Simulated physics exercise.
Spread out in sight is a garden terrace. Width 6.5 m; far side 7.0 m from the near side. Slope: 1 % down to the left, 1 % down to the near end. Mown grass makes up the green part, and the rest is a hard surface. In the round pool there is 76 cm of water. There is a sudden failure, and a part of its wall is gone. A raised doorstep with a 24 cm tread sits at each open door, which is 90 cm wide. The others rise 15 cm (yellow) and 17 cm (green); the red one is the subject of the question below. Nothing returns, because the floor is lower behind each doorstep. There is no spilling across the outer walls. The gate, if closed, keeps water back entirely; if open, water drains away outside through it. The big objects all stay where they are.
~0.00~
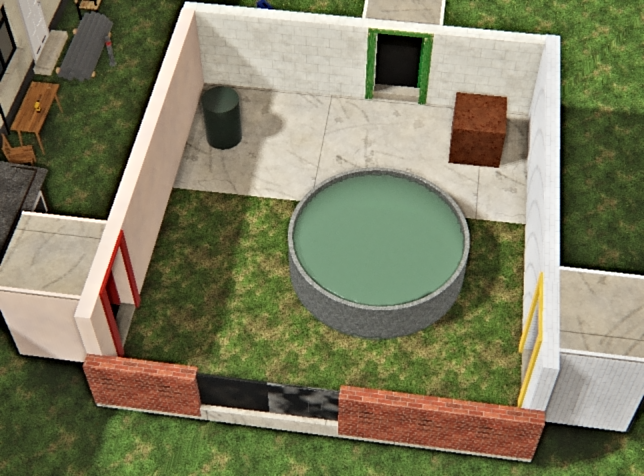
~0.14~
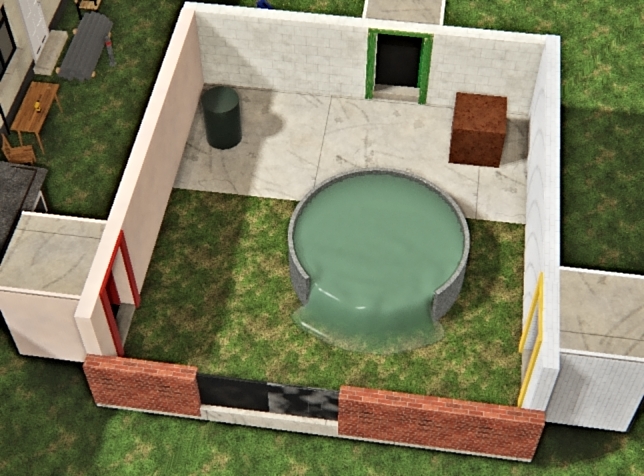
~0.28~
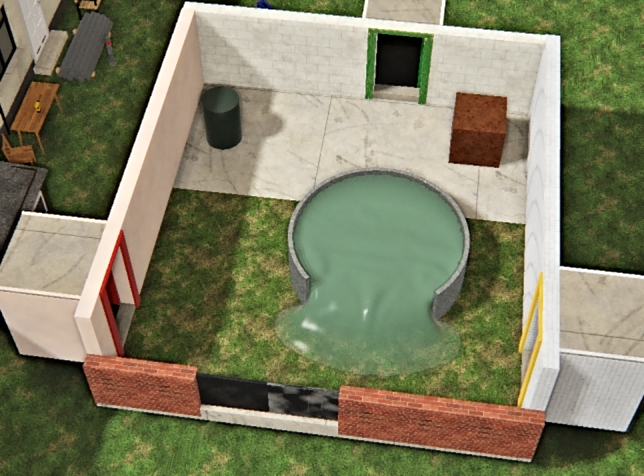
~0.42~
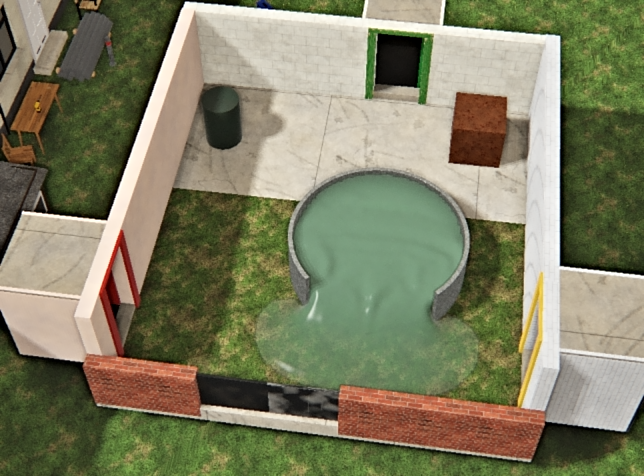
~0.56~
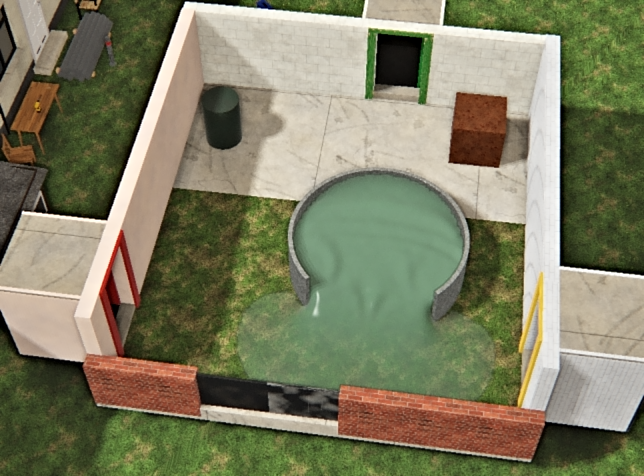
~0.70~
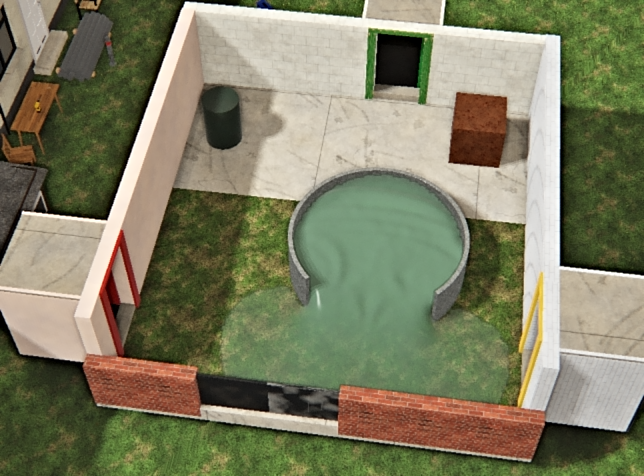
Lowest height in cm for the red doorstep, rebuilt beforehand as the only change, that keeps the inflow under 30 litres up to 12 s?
27 cm.
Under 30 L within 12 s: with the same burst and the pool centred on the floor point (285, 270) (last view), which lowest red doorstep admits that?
Close to 36 cm would do it.
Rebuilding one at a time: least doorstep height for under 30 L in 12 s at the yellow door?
Yellow: Roughly 29 cm.
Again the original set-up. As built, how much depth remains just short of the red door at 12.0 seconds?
About 14.5 centimetres.
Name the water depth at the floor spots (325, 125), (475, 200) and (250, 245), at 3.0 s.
0, 0 and 0 cm, respectively.
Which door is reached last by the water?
That is the green door.
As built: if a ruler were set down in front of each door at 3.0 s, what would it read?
Before red it's 33 cm, before yellow 32 cm, before green 0 cm.
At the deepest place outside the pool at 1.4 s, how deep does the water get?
Roughly 59 cm.
After 1.4 s water covers 30 % of the floor, deepest (59 cm) near (346, 413); it has not reached the red door.
After 3.0 s water covers 45 % of the floor, deepest (43 cm) near (508, 433); 33 cm at the red door, 76 litres in over its 11 cm doorstep.
After 12.0 s water covers 100 % of the floor, deepest (18 cm) near (151, 259); 14 cm at the red door, 392 litres in over its 11 cm doorstep.
At the red door as built, the water arrived by 2.0 s and peaked near 33 cm at 3.0 s.
Run again over the same 12 s with other heights there, 57 litres in over 24 cm, 7 litres over 32.5 cm. The limit of 30 litres is kept from about 27 cm up.
